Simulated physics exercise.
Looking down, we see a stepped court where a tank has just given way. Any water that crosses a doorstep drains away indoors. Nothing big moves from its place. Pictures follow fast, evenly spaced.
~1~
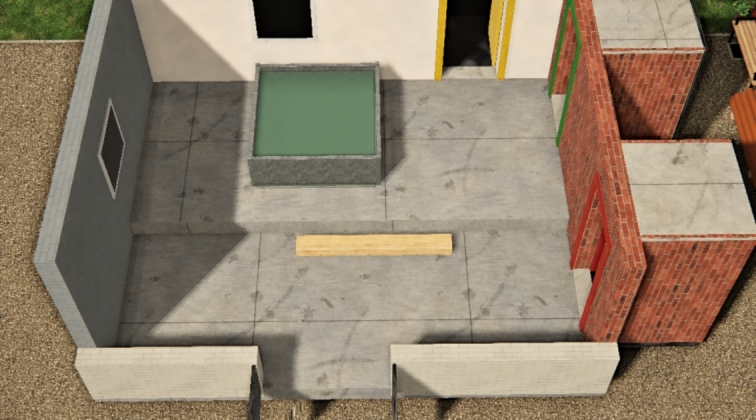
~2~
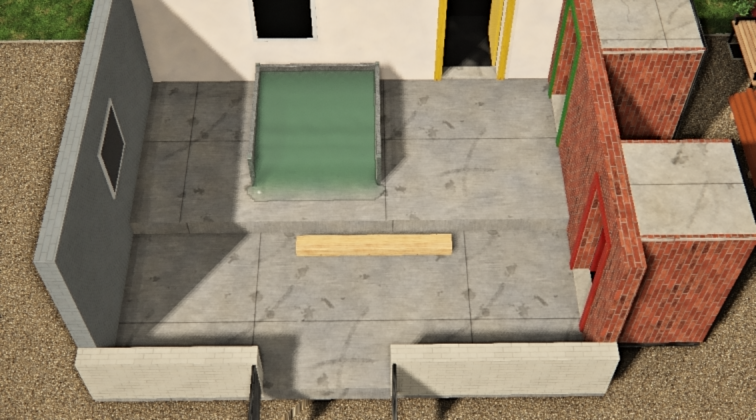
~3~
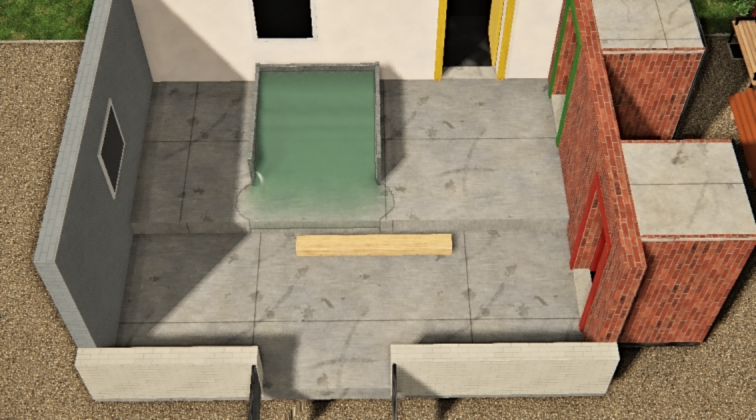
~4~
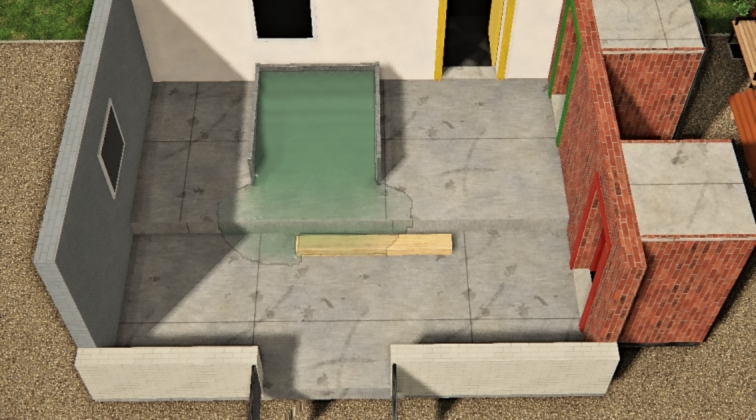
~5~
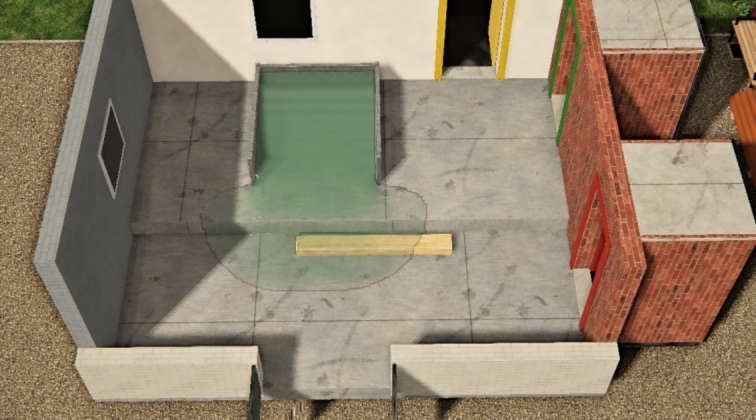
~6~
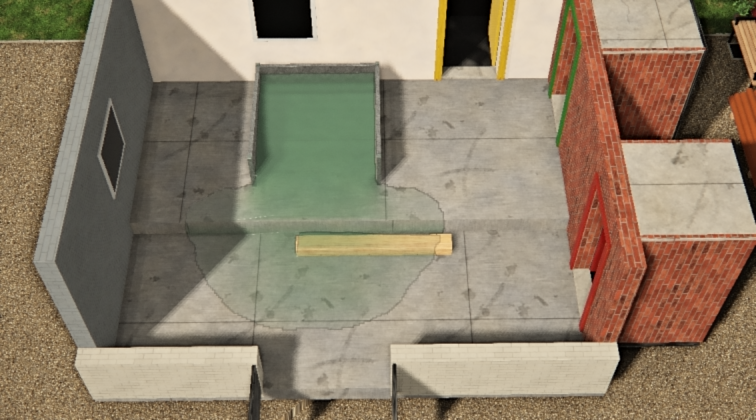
We see a walled, stepped court from above, where a tank of green water loses its front wall and the water pours out, spreading over the step, around a wooden beam and across the lower paving.
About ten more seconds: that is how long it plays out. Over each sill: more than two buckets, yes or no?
Yellow door: No, not more; red door: Yes, more; green door: No, not more.
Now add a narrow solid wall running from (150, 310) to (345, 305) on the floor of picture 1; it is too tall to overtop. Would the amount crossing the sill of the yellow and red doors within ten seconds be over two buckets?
One by one: The yellow one takes less, the red one takes more.
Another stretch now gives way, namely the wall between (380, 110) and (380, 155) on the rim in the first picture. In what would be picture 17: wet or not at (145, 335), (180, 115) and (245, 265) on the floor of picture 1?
Sequence of results: Missed by the flood, missed by the flood, missed by the flood.
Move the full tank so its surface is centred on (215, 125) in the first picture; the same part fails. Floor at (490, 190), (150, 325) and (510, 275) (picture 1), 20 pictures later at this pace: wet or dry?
The three spots read left dry, swamped, left dry.
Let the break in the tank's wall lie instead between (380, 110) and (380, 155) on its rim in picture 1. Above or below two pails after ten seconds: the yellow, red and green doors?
Result: Yellow goes past the limit; red goes past the limit; green goes past the limit.
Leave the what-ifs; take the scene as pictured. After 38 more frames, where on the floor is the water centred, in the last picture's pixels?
Near (325, 276) in the last view.
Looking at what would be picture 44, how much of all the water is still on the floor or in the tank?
About 64 %.
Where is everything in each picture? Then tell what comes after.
The water tank at (316, 113) is whole and still, in the first frame.
Water pours out at (316, 174) and has run to (253, 192), in the second frame.
The front is at (243, 208), out from the gap at (316, 176), in the third frame.
Water pours out at (316, 176) and has run to (399, 238), in the fourth frame.
The front is at (249, 278), out from the gap at (316, 177), in the fifth frame.
Water pours out at (316, 177) and has run to (272, 321), in the sixth frame.
A moment on, water covers 35 % of the floor; the yellow door not reached, the red door not reached, the green door not reached.
Next, water covers 50 % of the floor; the yellow door not reached, the red door not reached, the green door not reached.
Then, water covers 55 % of the floor; the yellow door not reached, the red door under two buckets in, the green door not reached.
Later, water covers 50 % of the floor; the yellow door not reached, the red door over two buckets in, the green door not reached.
In the end, water covers 55 % of the floor; the yellow door not reached, the red door far over two buckets in, the green door not reached.
